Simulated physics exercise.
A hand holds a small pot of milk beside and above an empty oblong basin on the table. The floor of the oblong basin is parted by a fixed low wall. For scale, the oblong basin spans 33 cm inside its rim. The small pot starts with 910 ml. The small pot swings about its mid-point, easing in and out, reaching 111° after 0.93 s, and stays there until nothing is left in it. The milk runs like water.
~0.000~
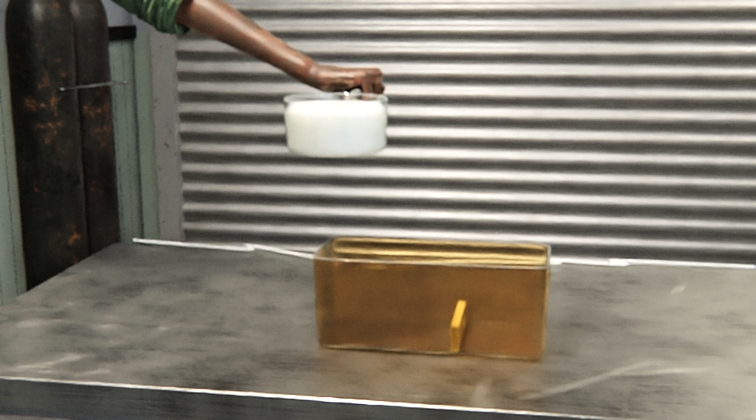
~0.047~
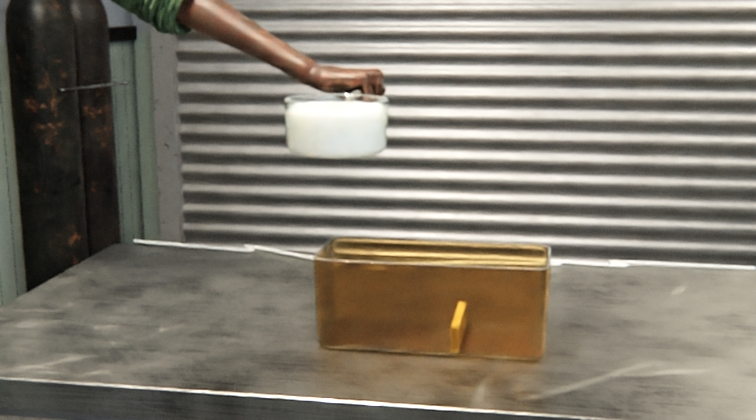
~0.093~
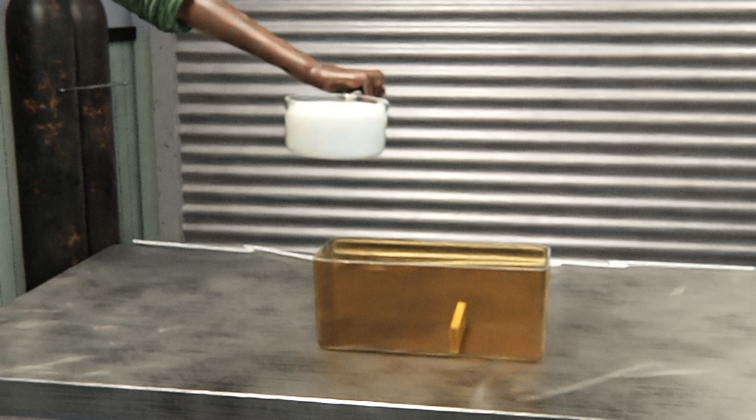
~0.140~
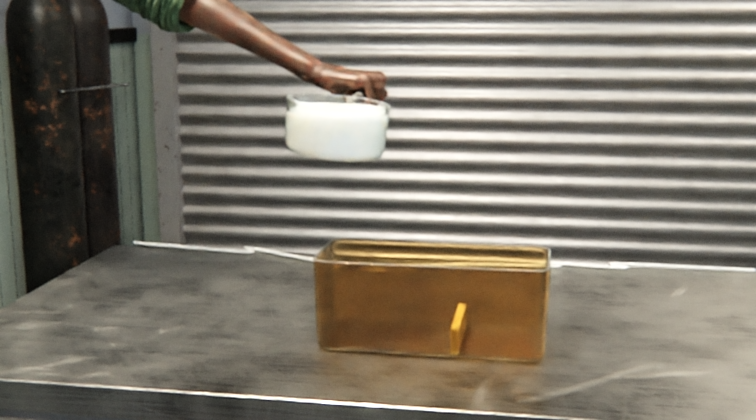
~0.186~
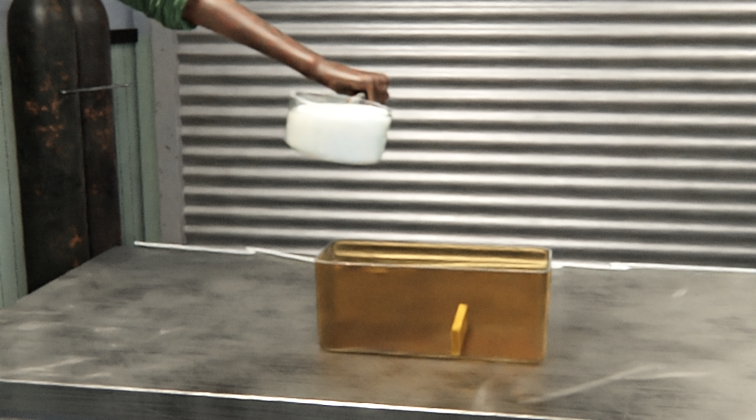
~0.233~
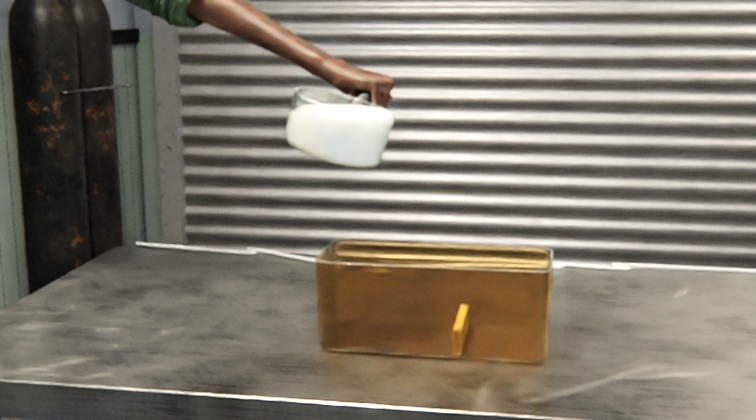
Small pot of milk tilting gradually down to the right in a hand's grip above an oblong basin on a table.
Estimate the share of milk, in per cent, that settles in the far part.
About 28 per cent.
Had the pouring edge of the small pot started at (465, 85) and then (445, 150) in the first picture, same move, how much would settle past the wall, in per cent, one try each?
In turn about 55 and 60 per cent.
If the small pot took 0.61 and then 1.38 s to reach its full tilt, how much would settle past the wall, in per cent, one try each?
In turn about 25 and 35 per cent.
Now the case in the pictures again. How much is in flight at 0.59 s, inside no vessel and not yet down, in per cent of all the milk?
Some 44 per cent.
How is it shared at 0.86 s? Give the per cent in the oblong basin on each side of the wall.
Near 62 on the left, 22 on the right.
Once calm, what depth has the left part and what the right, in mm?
Left about 26 mm, right about 18 mm.
After 0.59 s the tilt is 79° and 42 per cent is still to pour, 13 is left of the wall and 1 right of it.
After 0.86 s the tilt is 109° and 5 per cent is still to pour, 62 is left of the wall and 22 right of it.
After 1.13 s the tilt is 111° and 0 per cent is still to pour, 74 is left of the wall and 24 right of it.
After 1.43 s the tilt is 111° and 0 per cent is still to pour, 71 is left of the wall and 28 right of it.
In the end 70 per cent lies left of the wall, 28 right of it and 2 outside.
